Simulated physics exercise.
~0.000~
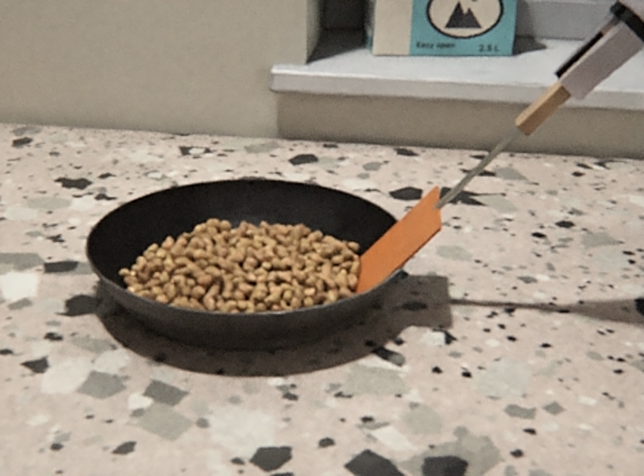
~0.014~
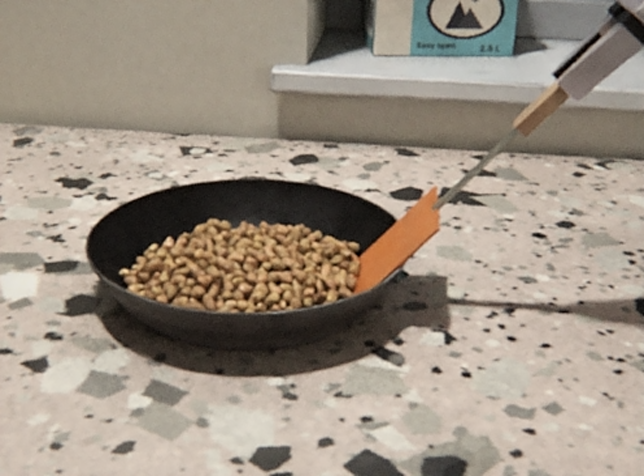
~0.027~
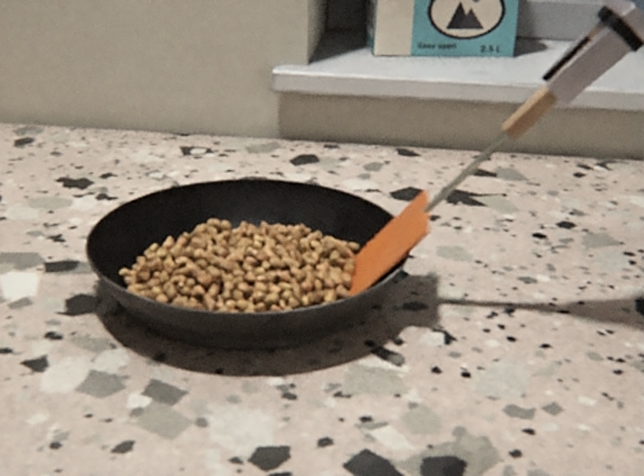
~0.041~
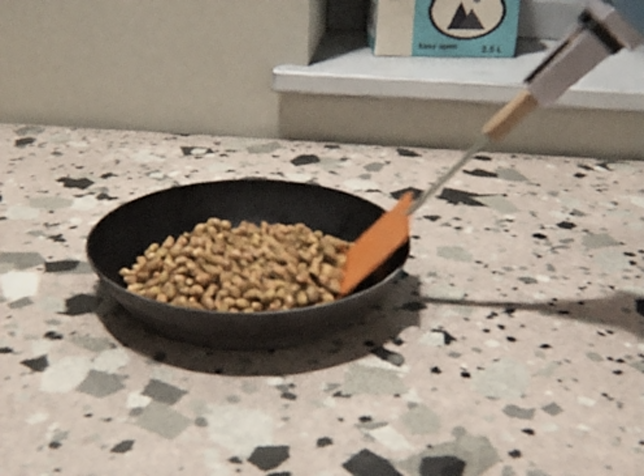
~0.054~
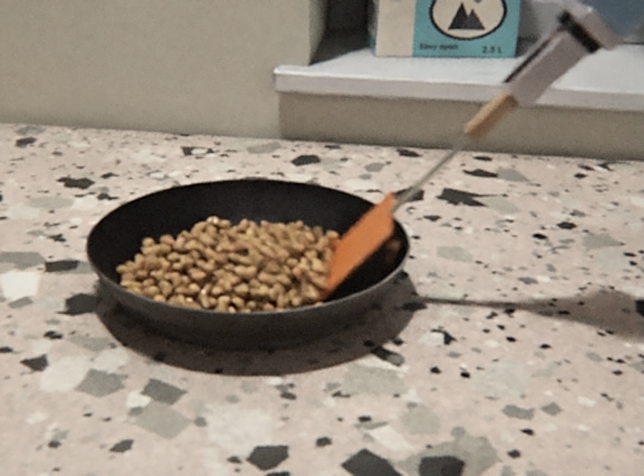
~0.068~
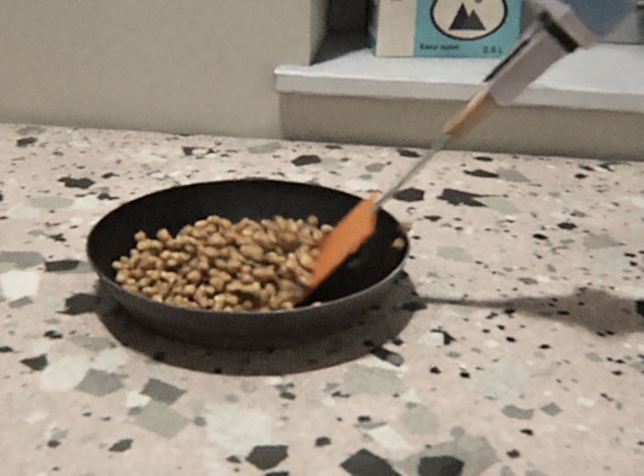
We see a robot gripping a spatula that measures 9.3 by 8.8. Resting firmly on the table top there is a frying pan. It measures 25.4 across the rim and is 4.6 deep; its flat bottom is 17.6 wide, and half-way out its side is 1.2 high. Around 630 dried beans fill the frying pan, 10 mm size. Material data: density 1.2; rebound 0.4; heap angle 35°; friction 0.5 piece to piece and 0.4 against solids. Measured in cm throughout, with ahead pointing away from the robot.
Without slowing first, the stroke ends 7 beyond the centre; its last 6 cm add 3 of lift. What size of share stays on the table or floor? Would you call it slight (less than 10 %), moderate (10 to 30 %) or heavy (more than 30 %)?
I would call it moderate, 10 to 30 %.
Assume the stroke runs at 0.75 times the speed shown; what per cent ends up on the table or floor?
I'd put it around 10 per cent.
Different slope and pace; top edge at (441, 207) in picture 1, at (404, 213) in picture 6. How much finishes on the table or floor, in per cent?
Some 0 percent ends up on the table or floor.
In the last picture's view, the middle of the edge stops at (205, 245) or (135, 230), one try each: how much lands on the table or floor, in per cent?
5 % and 30 %.
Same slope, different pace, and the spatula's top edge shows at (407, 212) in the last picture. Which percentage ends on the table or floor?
Share: Roughly 0 %.
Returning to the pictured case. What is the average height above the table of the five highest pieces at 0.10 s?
They are around 8 cm up.
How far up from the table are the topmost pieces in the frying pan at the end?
About 5.5 cm above the table.
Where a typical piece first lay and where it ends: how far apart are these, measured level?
I'd guess close to 4 centimetres.
After 0.10 s, sloping 50°, highest piece 10 above the table; 626 in the frying pan, 2 on the blade or in flight.
After 0.13 s, sloping 50°, highest piece 12 above the table; 625 in the frying pan, 3 on the blade or in flight.
After 0.35 s, sloping 50°, highest piece 5 above the table; 540 in the frying pan, 84 on the table or floor, 4 on the blade or in flight.
After 1.40 s, sloping 50°, highest piece 5 above the table; 539 in the frying pan, 89 on the table or floor.
In the end, 539 in the frying pan, 89 on the table or floor. That is 14 % on the table or floor.
